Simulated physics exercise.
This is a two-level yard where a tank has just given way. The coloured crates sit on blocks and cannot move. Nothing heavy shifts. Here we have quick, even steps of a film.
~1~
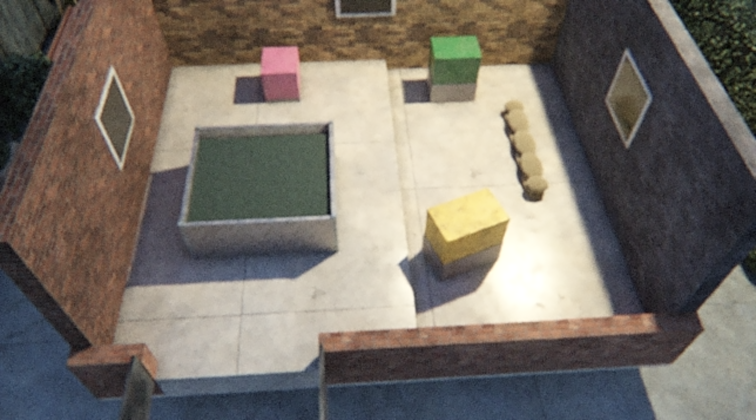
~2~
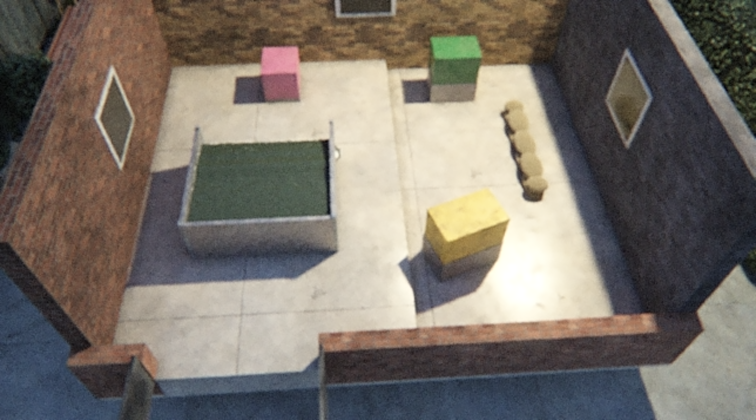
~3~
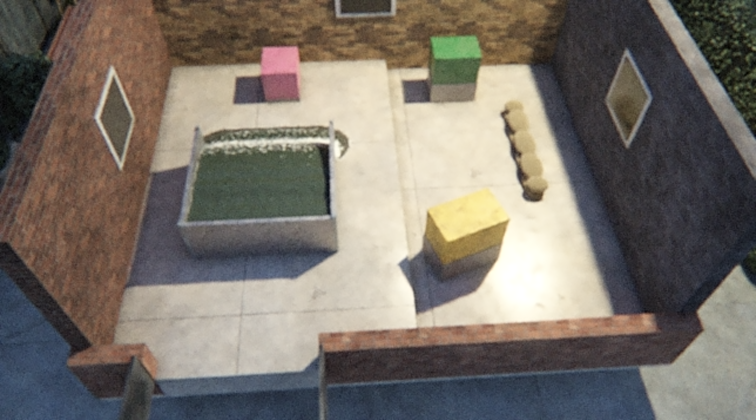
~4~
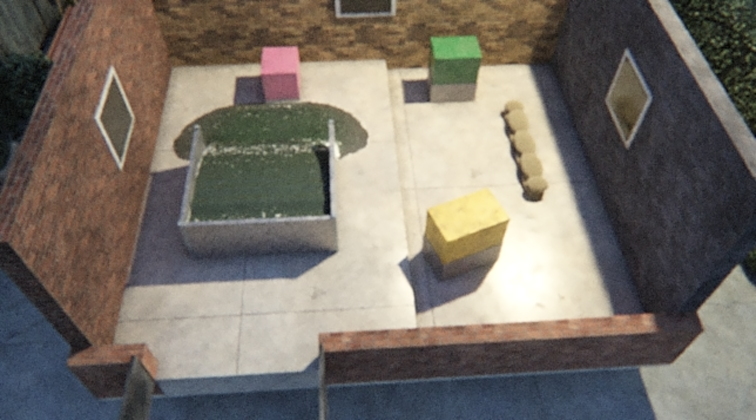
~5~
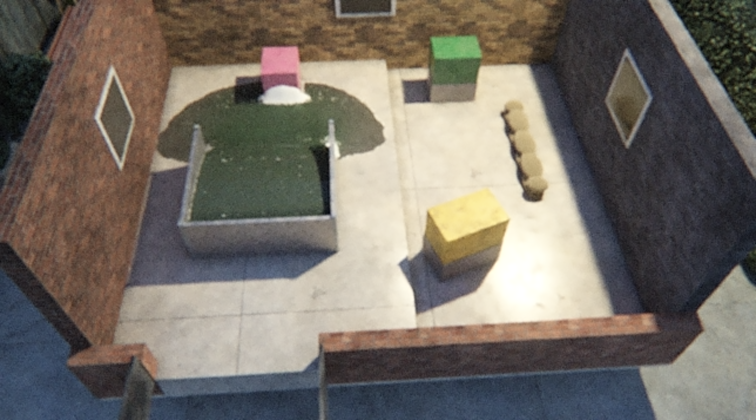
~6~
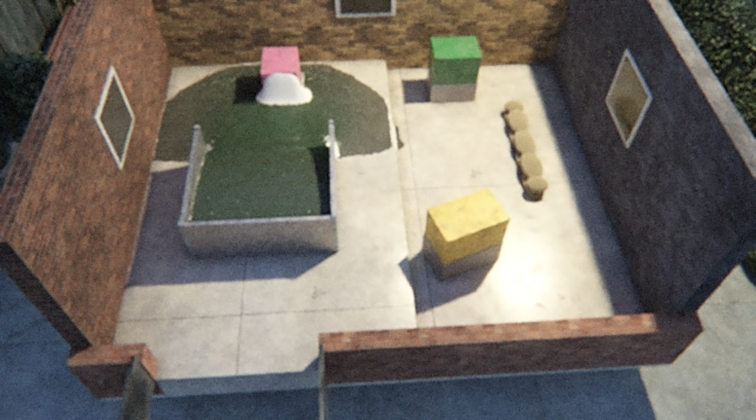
In a brick-walled yard, dark green water pours from the far side of a tank, spreading over paving and foaming against a pink block.
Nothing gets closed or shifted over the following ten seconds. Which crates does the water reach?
The green crate is not reached; the yellow crate is not reached; the pink crate is reached.
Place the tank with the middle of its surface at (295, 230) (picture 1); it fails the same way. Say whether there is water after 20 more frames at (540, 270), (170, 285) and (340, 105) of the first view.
Untouched, untouched, submerged.
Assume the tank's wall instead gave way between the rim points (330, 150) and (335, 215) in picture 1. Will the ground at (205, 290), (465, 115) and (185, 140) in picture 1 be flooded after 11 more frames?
In sequence: Untouched, inundated, untouched.
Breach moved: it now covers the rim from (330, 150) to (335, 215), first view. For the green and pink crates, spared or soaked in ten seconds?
In that case the green crate is never flooded and the pink crate is never flooded.
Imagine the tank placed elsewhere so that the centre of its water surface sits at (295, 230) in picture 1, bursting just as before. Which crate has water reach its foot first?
The pink crate comes first.
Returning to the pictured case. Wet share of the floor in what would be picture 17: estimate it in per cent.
Estimated share: About 30 %.
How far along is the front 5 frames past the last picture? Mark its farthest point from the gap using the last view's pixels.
Somewhere close to (422, 70).
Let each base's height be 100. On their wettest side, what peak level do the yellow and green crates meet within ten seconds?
I'd say 40 per cent for the first one and 70 per cent for the second.
A moment on, water covers 25 % of the floor; the green crate water round its plinth, the yellow crate not reached, the pink crate water round its plinth.
Next, water covers 30 % of the floor; the green crate water round its plinth, the yellow crate not reached, the pink crate water round its plinth.
Then, water covers 50 % of the floor; the green crate water round its plinth, the yellow crate not reached, the pink crate water round its plinth.
Later, water covers 80 % of the floor; the green crate water round its plinth, the yellow crate water round its plinth, the pink crate water round its plinth.
In the end, water covers 90 % of the floor; the green crate stayed above the water, the yellow crate stayed above the water, the pink crate was topped.
